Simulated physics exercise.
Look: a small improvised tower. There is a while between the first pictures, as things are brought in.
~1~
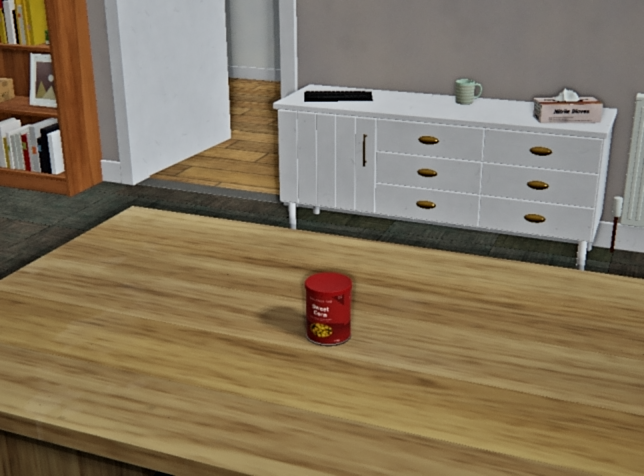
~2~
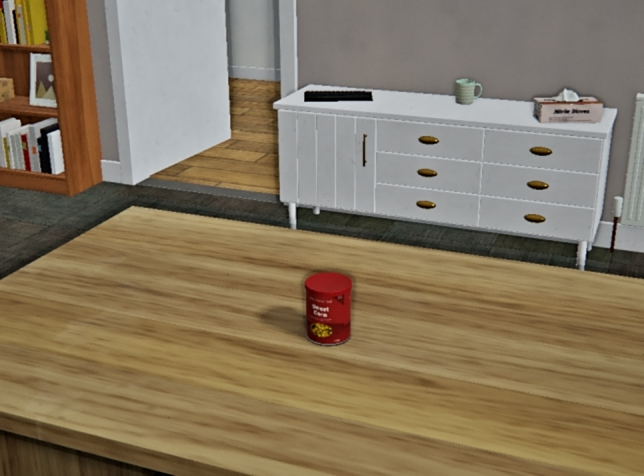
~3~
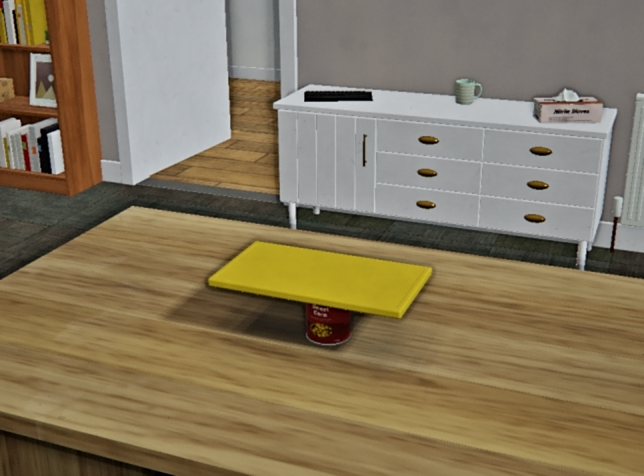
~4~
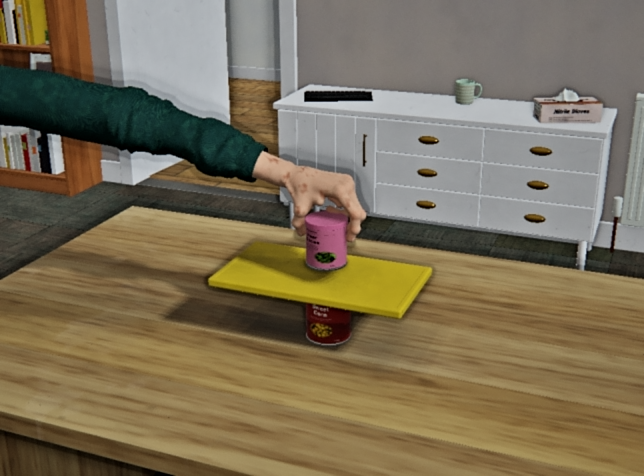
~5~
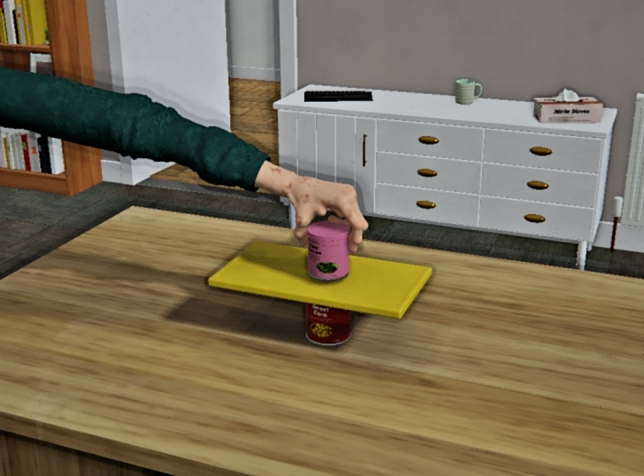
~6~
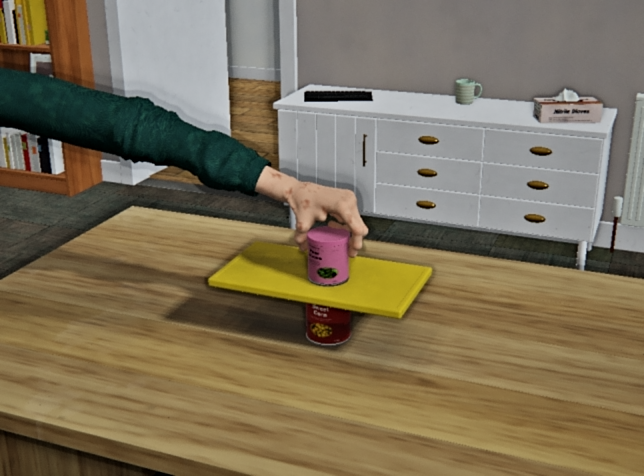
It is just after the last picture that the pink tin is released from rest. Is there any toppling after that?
No, there is none.
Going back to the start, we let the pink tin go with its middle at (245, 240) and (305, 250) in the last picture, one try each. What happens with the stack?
Result of try one is that it tips over, and of try two that it stays stable.
Then, 0.30 s after the last picture, nothing has stirred.
Then, 0.70 s after the last picture, pink tin resting near (328, 257).
At rest, all 3 in place. Seen from the same camera at the end, pink tin near (328, 257). The stack keeps its balance.
